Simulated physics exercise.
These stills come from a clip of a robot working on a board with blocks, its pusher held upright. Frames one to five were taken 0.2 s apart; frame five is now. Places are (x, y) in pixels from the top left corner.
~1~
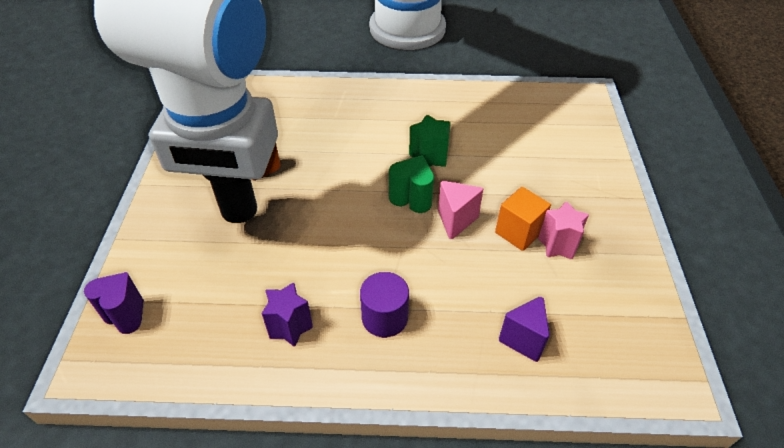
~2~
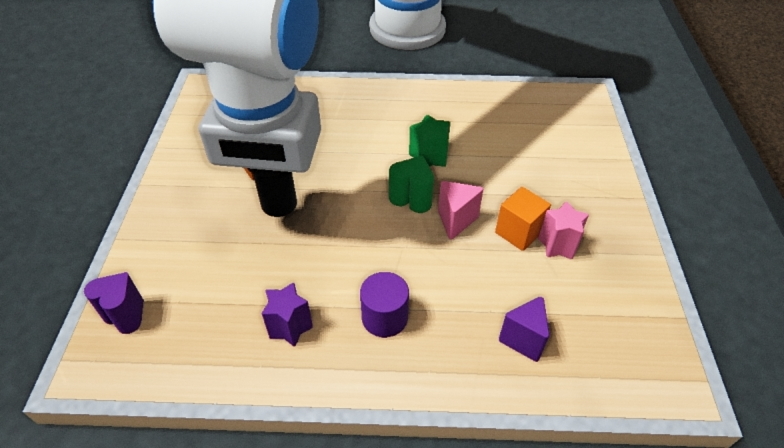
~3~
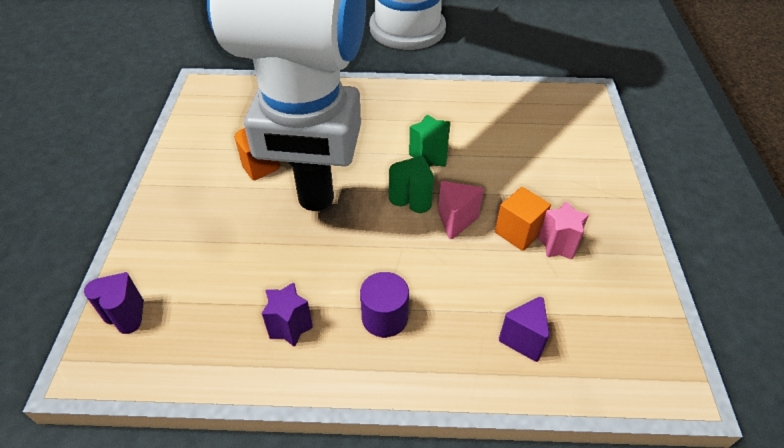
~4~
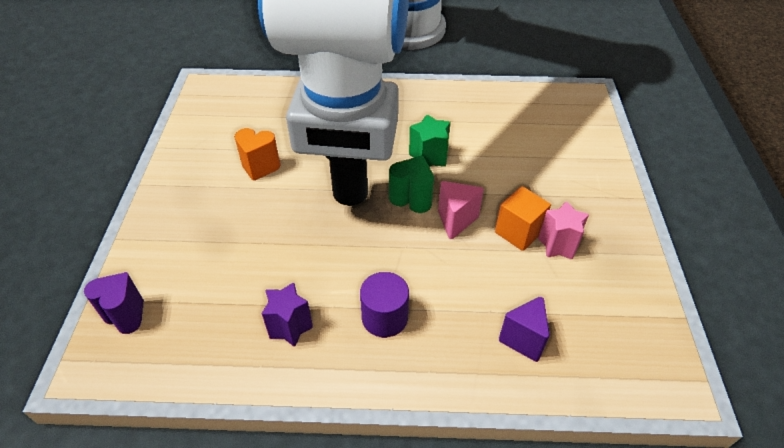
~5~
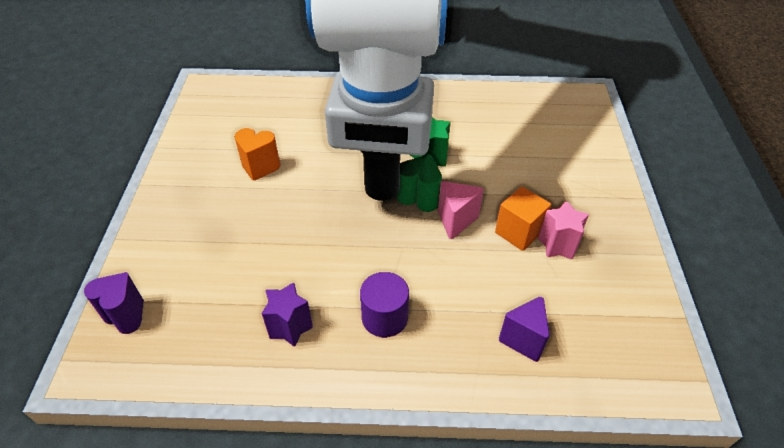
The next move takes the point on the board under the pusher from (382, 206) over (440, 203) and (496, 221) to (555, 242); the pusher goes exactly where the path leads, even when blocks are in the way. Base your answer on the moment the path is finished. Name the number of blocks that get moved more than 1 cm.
That makes 3 blocks or more.
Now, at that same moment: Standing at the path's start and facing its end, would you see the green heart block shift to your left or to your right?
It's set to shift left.
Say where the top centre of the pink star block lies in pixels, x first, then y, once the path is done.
Located at (636, 245).
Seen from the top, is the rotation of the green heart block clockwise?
I believe not.
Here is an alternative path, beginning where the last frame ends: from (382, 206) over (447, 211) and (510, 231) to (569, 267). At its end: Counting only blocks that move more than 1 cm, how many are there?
I'd say three or more blocks get moved.
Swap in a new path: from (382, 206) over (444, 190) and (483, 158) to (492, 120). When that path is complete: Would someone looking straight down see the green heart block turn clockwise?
I'd say yes.
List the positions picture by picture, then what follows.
In the first frame, lower end of the pusher (239, 210), tops of blocks, green heart block (413, 170), pink triangle (460, 193), orange square (526, 204), pink star block (569, 217).
In the second frame, pusher (279, 204), blocks as before.
In the third frame, pusher (316, 199), blocks as before.
In the fourth frame, pusher (351, 193), blocks as before.
In the fifth frame, pusher (382, 189), green heart block (421, 168), pink triangle (460, 193), orange square (526, 204), pink star block (569, 217).
On the path given first. One third of the way, pusher (443, 186); green heart block (477, 159), turned 25° anticlockwise; pink triangle (470, 198), turned 30° clockwise.
Two thirds of the way, pusher (502, 205); green heart block (492, 158), turned 65° anticlockwise; pink triangle (490, 216), turned 115° clockwise; orange square (538, 210), turned 20° anticlockwise; pink star block (579, 220).
At the end, pusher (561, 225); green heart block (492, 158), turned 65° anticlockwise; pink triangle (492, 217), turned 120° clockwise; orange square (594, 239), turned 20° clockwise; pink star block (636, 245), turned 65° anticlockwise.
